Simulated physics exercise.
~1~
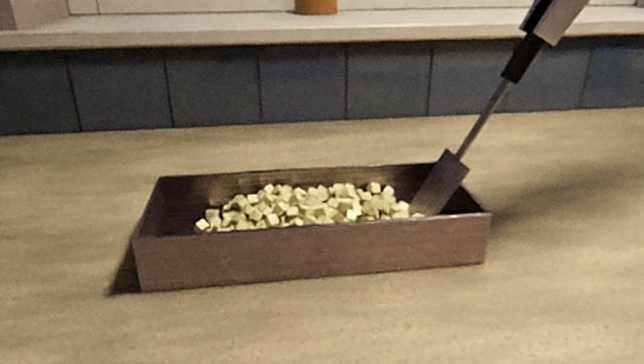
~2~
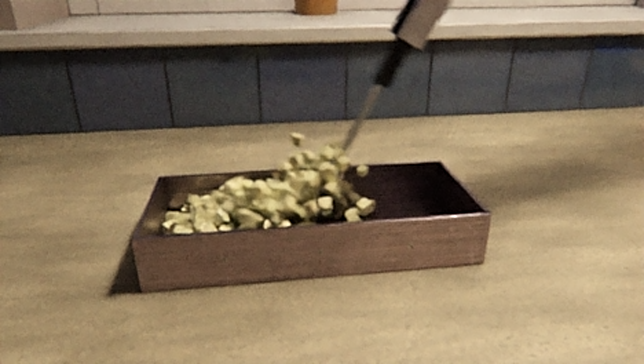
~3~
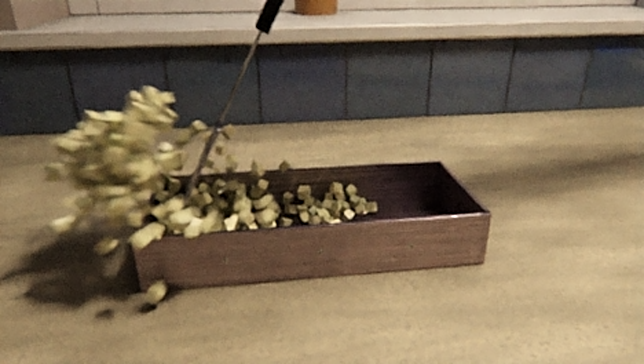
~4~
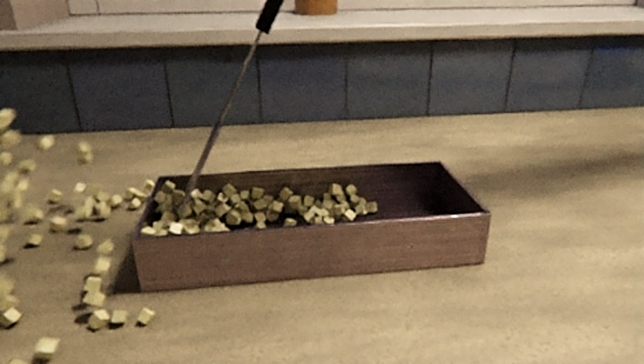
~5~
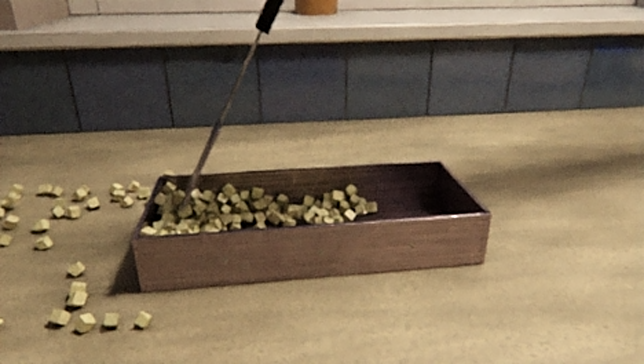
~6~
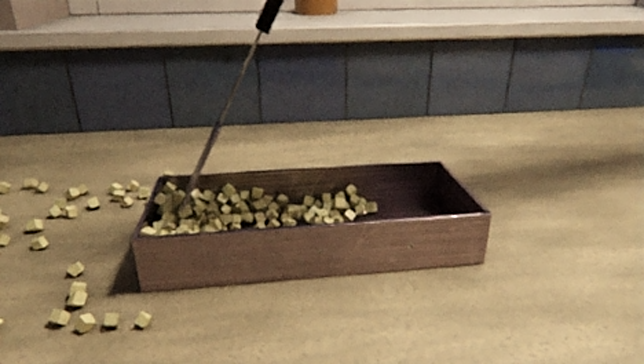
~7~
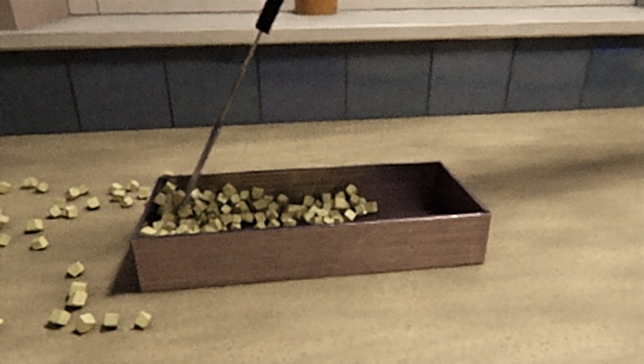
A turner with a dark handle swept left through a brown tray of small pale cubes, flinging many over the left end onto the counter, then stopped there, with the remaining cubes heaped toward the tray's left and others scattered outside.
